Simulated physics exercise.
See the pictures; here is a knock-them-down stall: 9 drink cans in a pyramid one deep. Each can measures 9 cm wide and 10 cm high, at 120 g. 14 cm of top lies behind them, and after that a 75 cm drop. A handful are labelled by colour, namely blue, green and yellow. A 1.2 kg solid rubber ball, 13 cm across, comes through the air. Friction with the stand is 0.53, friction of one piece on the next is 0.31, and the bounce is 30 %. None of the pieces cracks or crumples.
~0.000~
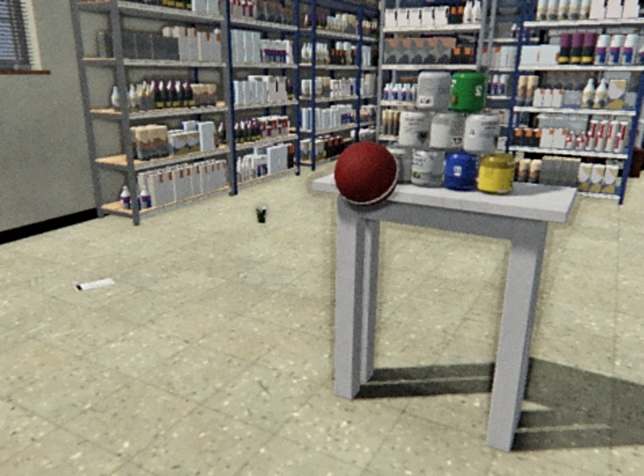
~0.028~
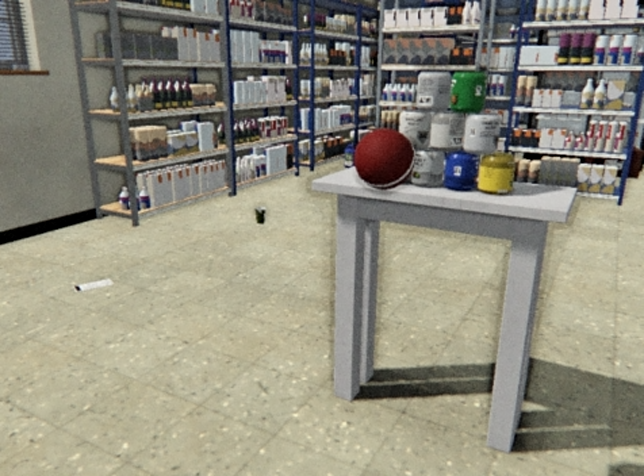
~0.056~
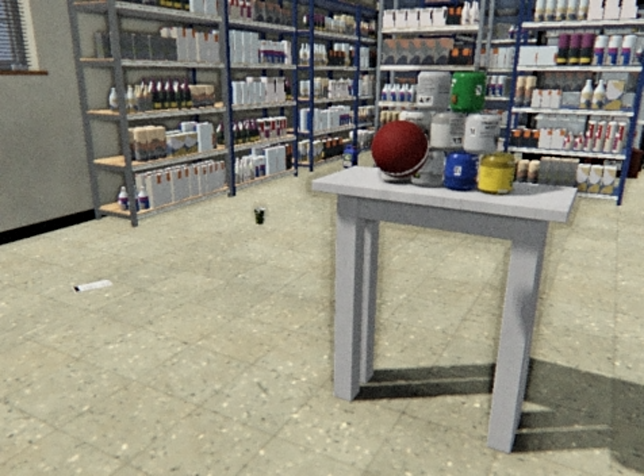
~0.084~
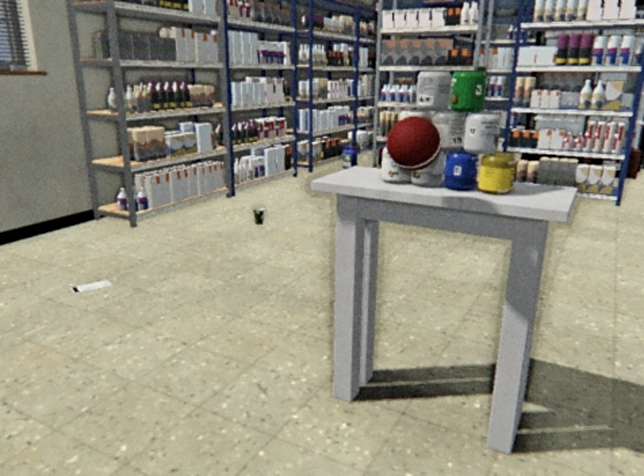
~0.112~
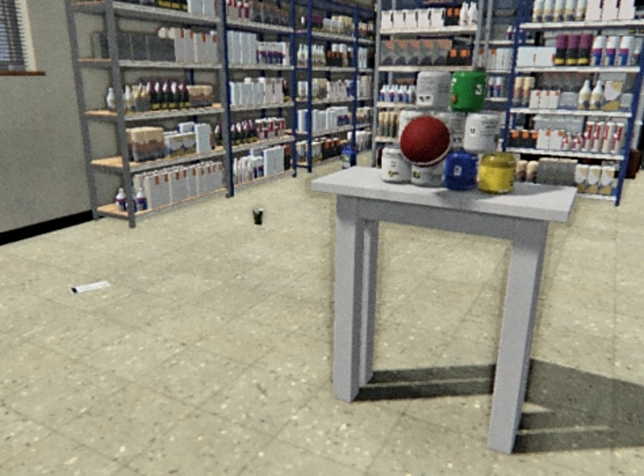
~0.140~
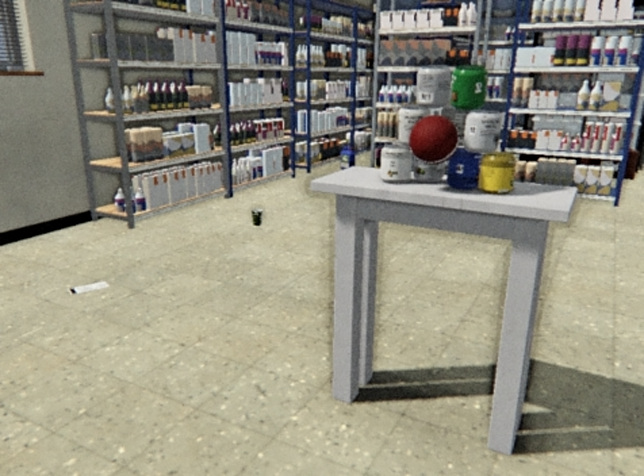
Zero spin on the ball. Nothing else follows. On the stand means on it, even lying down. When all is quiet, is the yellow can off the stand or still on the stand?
I'd say that can keeps its spot up top.
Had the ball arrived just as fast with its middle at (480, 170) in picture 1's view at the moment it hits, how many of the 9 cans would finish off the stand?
Then 5.
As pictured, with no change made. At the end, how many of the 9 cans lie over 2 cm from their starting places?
That comes to 8 in total.
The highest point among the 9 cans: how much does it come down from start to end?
20 cm.
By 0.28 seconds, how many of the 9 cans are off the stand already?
Number at that point: 0 in total.
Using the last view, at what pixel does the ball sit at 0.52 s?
Check around pixel (473, 221).
By 0.28 s, ball still moving; none of the 9 cans off the stand, 8 disturbed; yellow can moved 31 mm; green can tilted 48°.
By 0.52 s, ball still moving; 4 of the 9 cans off the stand; yellow can moved 31 mm; green can on its side.
By 0.96 s, ball still moving; 5 of the 9 cans off the stand; yellow can moved 31 mm; green can upside down.
By 1.42 s, ball still moving; 7 of the 9 cans off the stand; yellow can moved 31 mm; green can on its side.
When it is over (1.6 s), ball rolling away; 7 of the 9 cans off the stand; yellow can moved 31 mm; green can on its side; blue can on its side. In pixels of the last frame, middles, yellow can near (509, 174).
